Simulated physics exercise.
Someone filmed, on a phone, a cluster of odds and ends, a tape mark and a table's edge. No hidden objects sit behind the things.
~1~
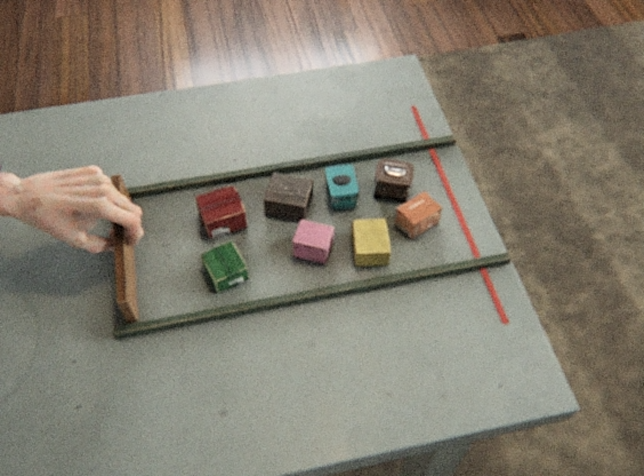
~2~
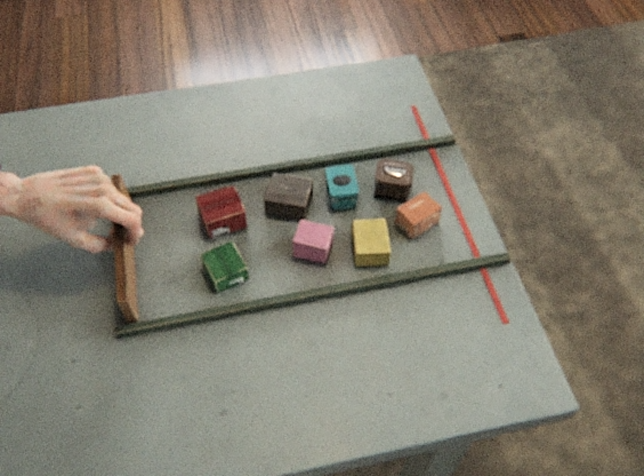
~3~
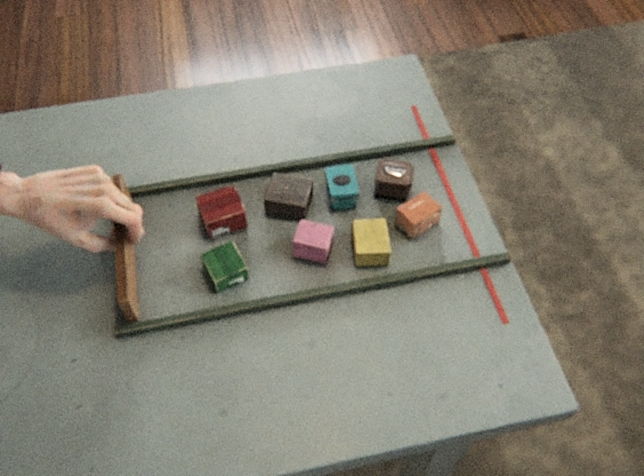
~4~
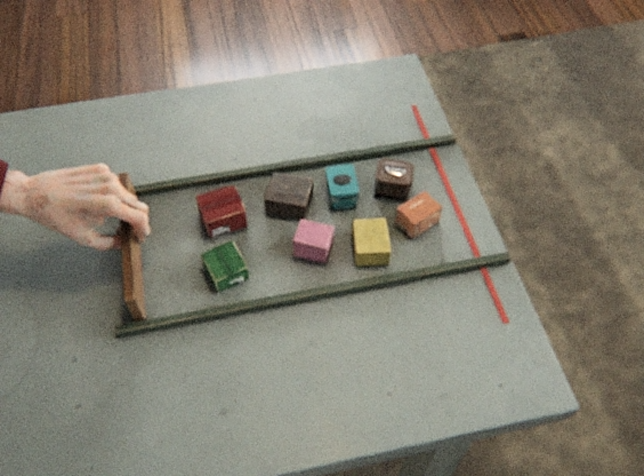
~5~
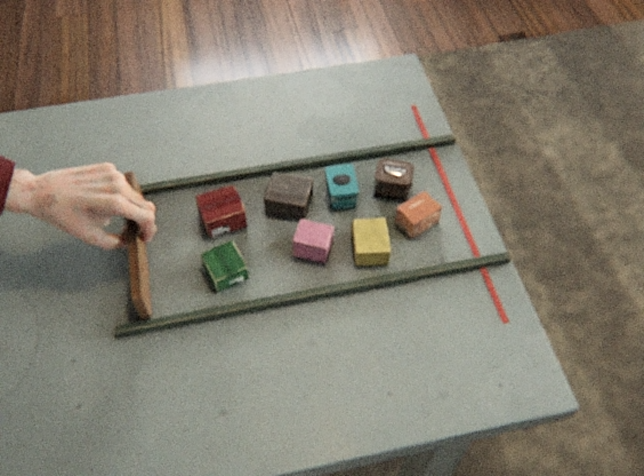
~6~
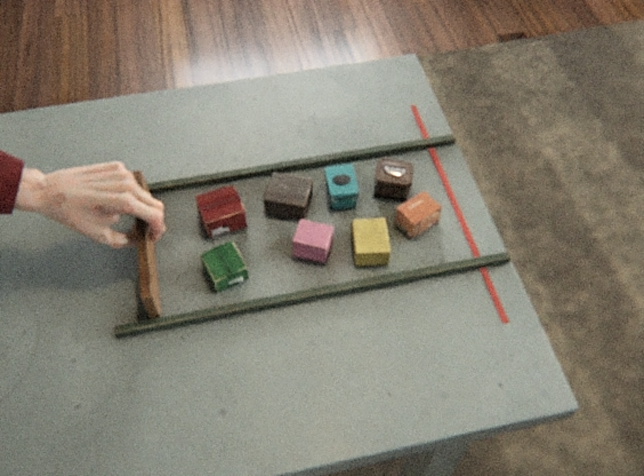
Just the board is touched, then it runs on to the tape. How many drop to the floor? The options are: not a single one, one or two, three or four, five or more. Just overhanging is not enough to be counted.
Answer: Five or more.
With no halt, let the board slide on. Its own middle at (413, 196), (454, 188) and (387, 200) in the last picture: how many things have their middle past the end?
3, 6 and 1.
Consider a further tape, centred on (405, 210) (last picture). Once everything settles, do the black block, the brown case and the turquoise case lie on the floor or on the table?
As for the black block, it keeps its spot; the brown case does not stay; the turquoise case does not stay.
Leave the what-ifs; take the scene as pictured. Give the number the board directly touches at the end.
Tally at the end: 2.
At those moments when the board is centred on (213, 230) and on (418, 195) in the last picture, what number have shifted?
2 by the first point, 8 by the second.
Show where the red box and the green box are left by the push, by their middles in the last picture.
The red box at (466, 173), the green box at (484, 222).
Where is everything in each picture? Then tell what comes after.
Orange box (418, 216); brown case (394, 180); yellow block (371, 243); board (124, 247); tape (454, 202), in the first frame.
Brown case (394, 180); board (124, 246), in the second frame.
Yellow block (371, 243); red box (222, 212), in the third frame.
Orange box (419, 215); turquoise case (342, 187), in the fourth frame.
Brown case (394, 179); black block (289, 196), in the fifth frame.
Orange box (418, 215); brown case (393, 180); yellow block (370, 242); board (146, 242); tape (454, 201), in the sixth frame.
Early on, none off yet; orange box at rest near (418, 215); brown case at rest near (393, 180); yellow block at rest near (370, 242).
A while later, none off yet; orange box travelled about its own width near (447, 206); brown case travelled about its own width near (440, 166); yellow block travelled about its own width near (418, 232).
Further along, one off so far; orange box travelled well along near (483, 189); brown case in the air near (472, 311); yellow block travelled well along near (486, 231).
Finally, the number that fall off is five or more; lost, black block, pink block, turquoise case, yellow block, brown case and orange box.
